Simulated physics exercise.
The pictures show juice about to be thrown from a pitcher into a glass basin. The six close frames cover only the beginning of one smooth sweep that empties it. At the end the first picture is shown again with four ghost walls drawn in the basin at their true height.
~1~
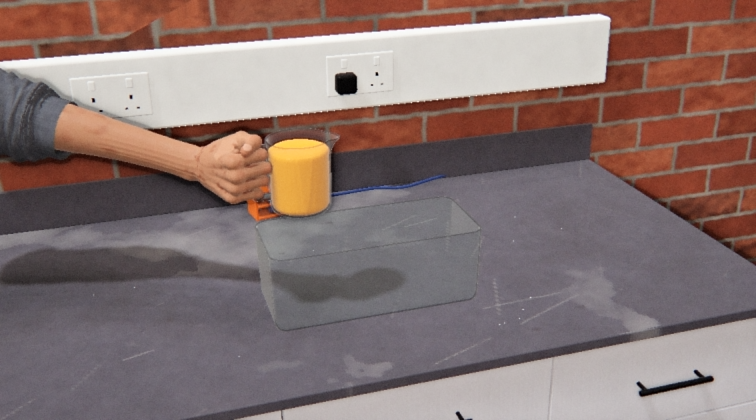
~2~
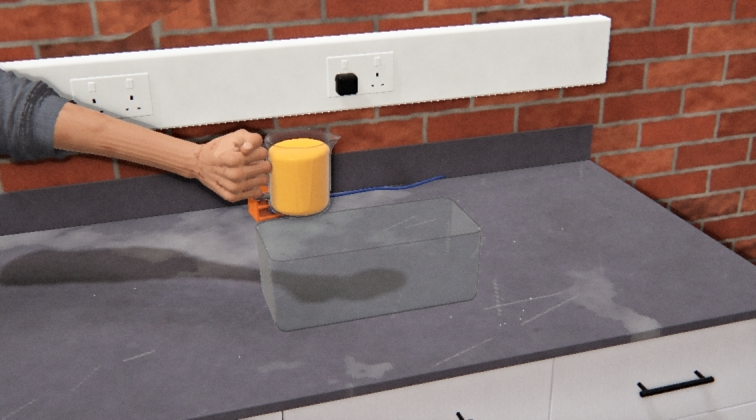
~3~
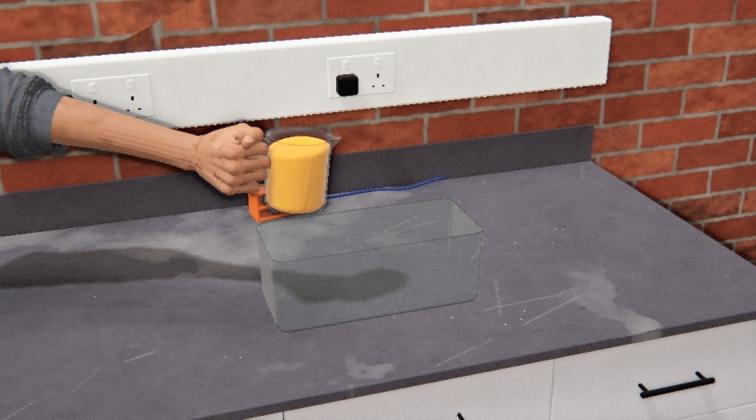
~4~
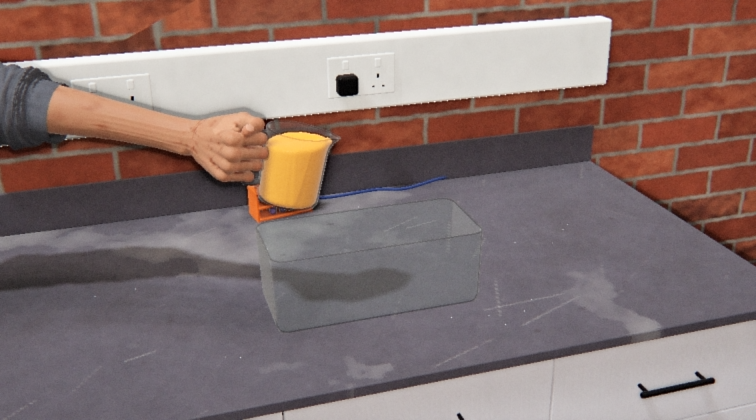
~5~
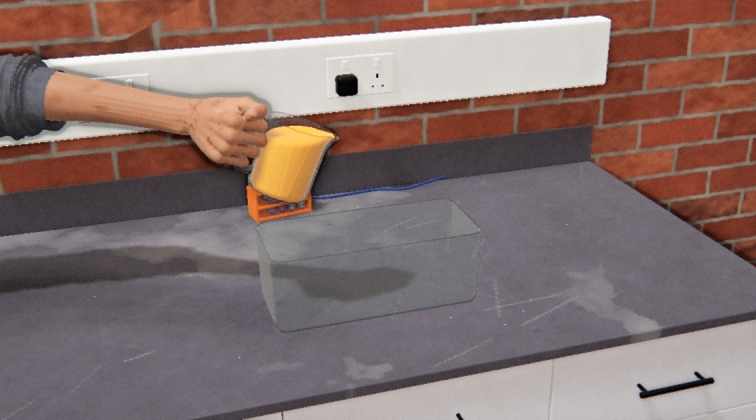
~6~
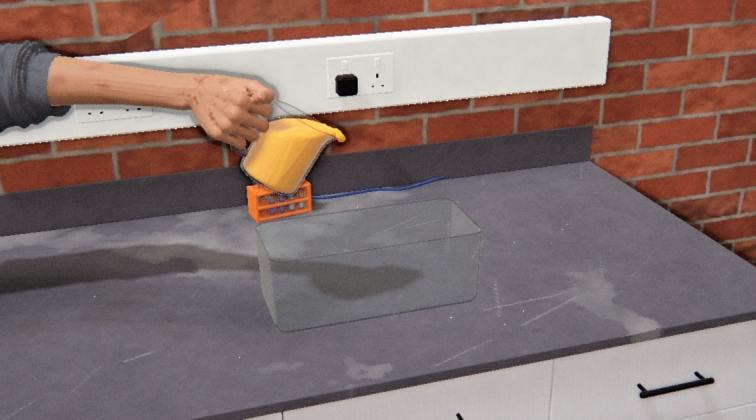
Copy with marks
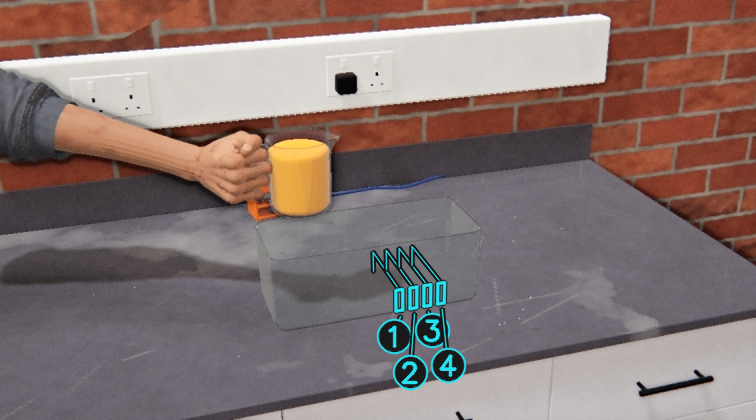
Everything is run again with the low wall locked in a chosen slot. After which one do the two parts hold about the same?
It is 3.
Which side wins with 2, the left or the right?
More ends on the right.
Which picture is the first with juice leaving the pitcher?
Picture 6.
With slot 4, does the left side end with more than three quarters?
Yes, it does.
On the marked copy, 1 at (400, 315); 2 at (414, 313); 3 at (428, 311); 4 at (442, 308).
If 1 is chosen, about 9 % ends left of the wall and 90 % right of it.
If 2 is chosen, about 19 % ends left of the wall and 80 % right of it.
If 3 is chosen, about 53 % ends left of the wall and 44 % right of it; 3 % is lost outside.
If 4 is chosen, about 87 % ends left of the wall and 11 % right of it; 3 % is lost outside.
